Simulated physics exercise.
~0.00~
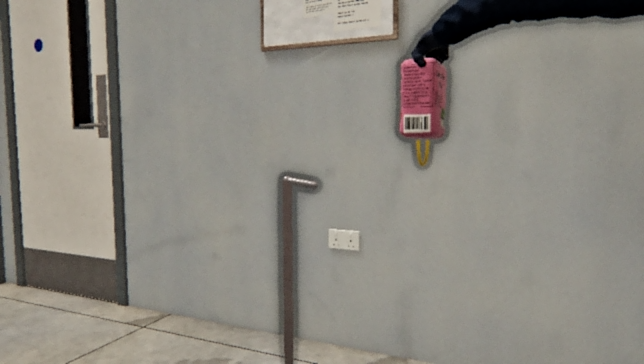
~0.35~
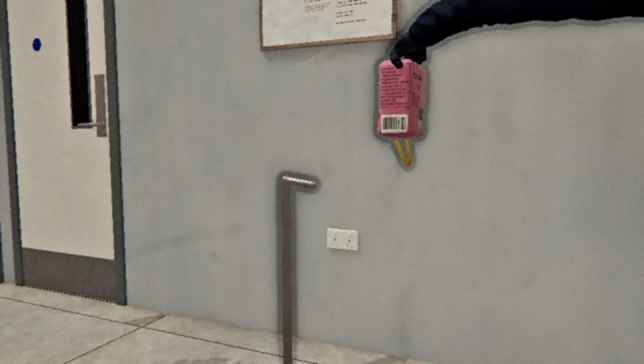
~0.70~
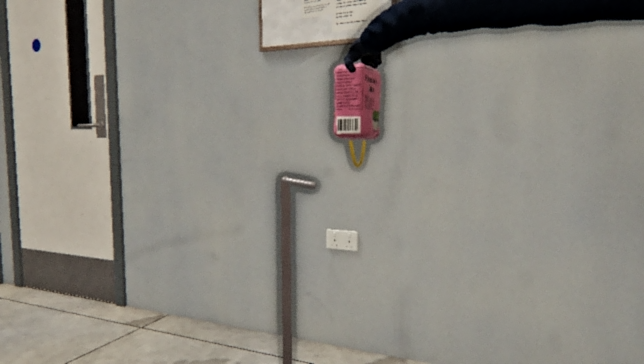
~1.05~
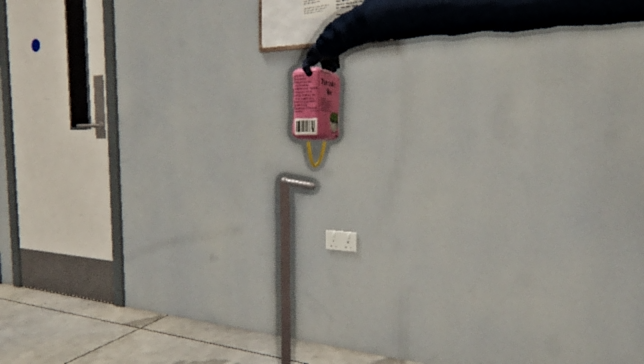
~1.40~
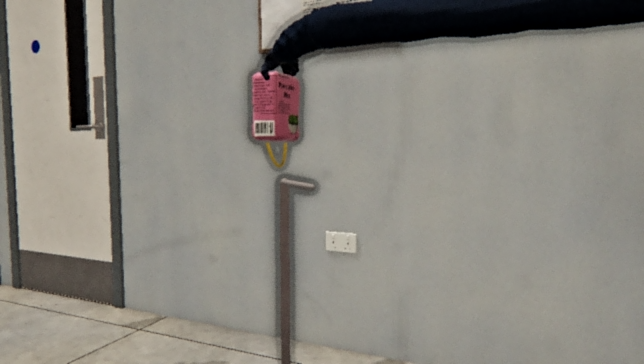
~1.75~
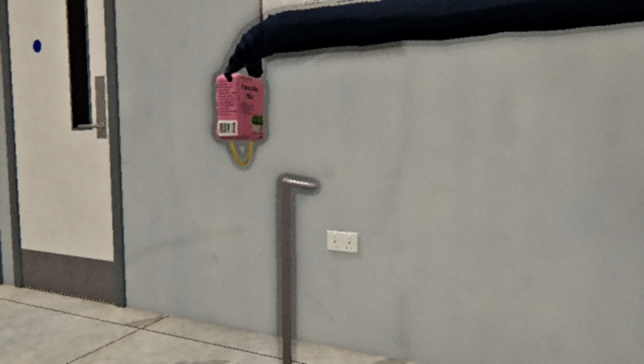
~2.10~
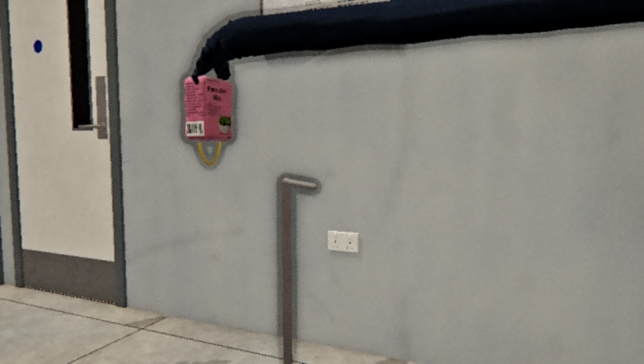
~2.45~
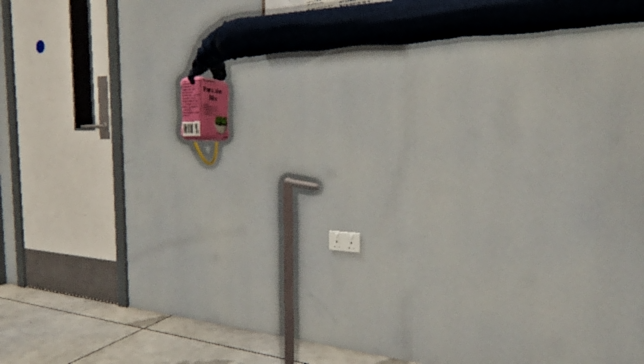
Beside a grey wall, a dark-sleeved arm carrying a pink sack leftward above a hooked post, passing it clear and stopping beyond.
